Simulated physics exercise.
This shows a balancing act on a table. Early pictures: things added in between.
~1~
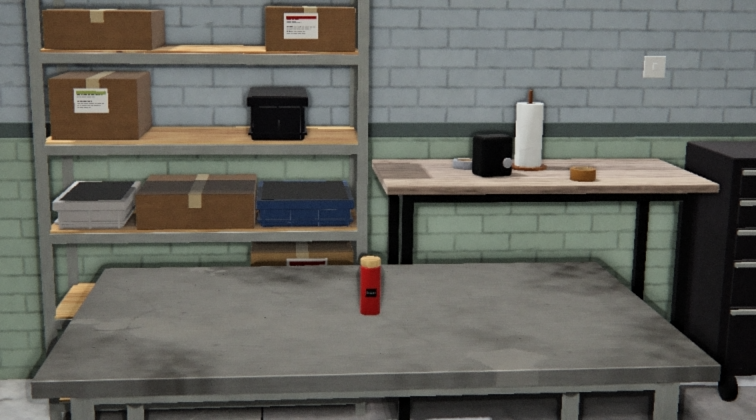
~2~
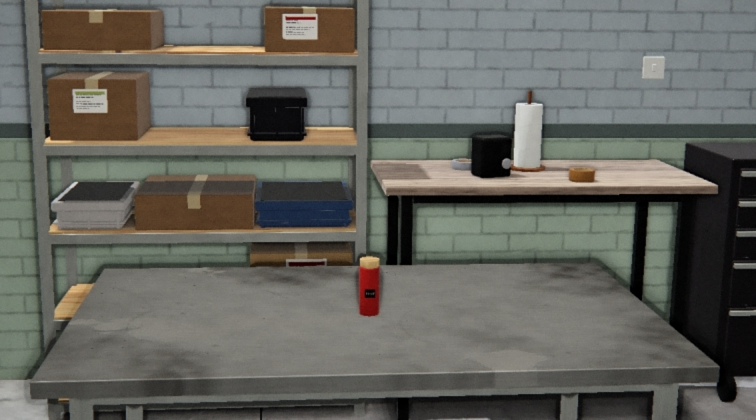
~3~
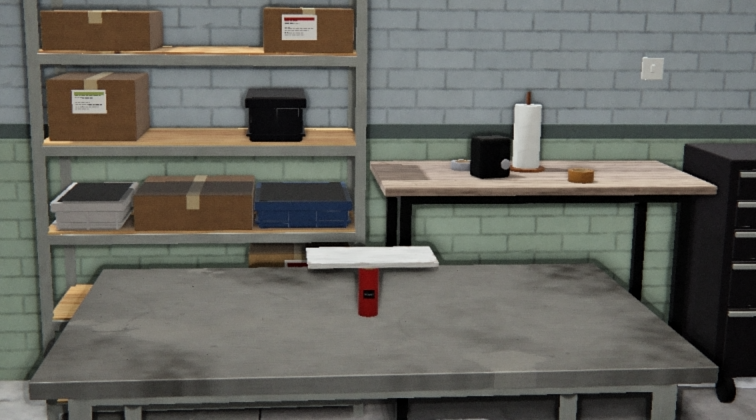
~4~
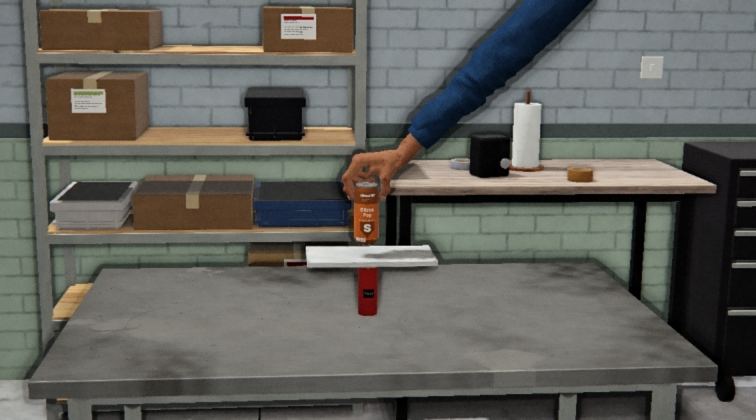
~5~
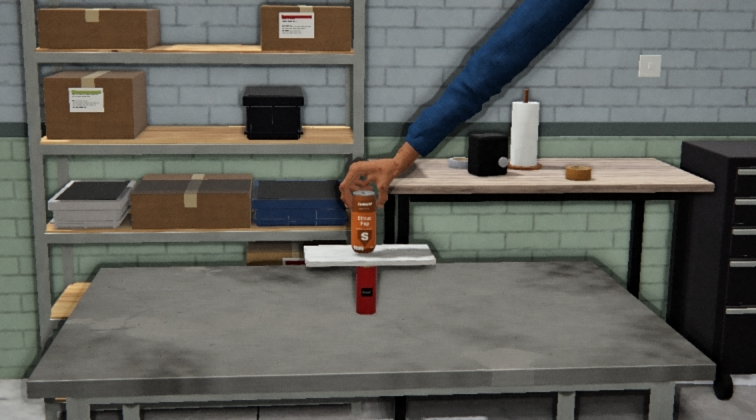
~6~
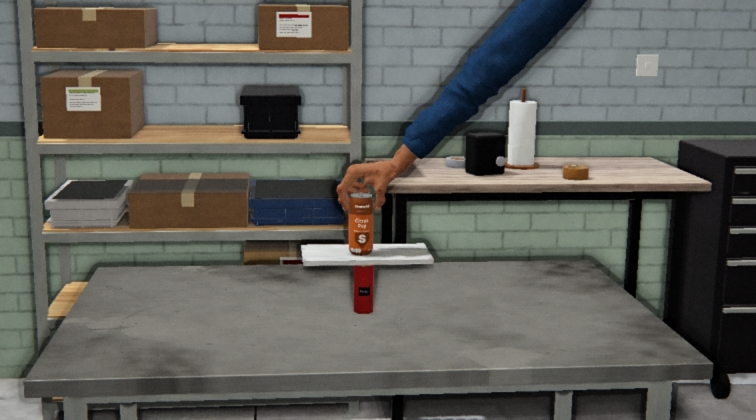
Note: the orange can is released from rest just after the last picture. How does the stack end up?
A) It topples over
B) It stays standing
The answer is B.
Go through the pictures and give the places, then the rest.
In the first frame, the last thing is not in view yet; red shaker (370, 286).
In the second frame, the last thing is not in view yet; red shaker (369, 286).
In the third frame, the last thing is not in view yet; red shaker (368, 287).
The fourth frame shows coming down; orange can (366, 214); red shaker (368, 286).
The fifth frame shows coming down; orange can (364, 222); red shaker (366, 285).
The sixth frame shows set down, still held; orange can (361, 225); red shaker (364, 284).
Then, 0.10 s later than the last frame, all is still.
Then, 0.40 s later than the last frame, orange can resting near (361, 225).
When it is over, all 3 as before. End places, in pixels of the last picture, orange can near (361, 225). The stack stays up.
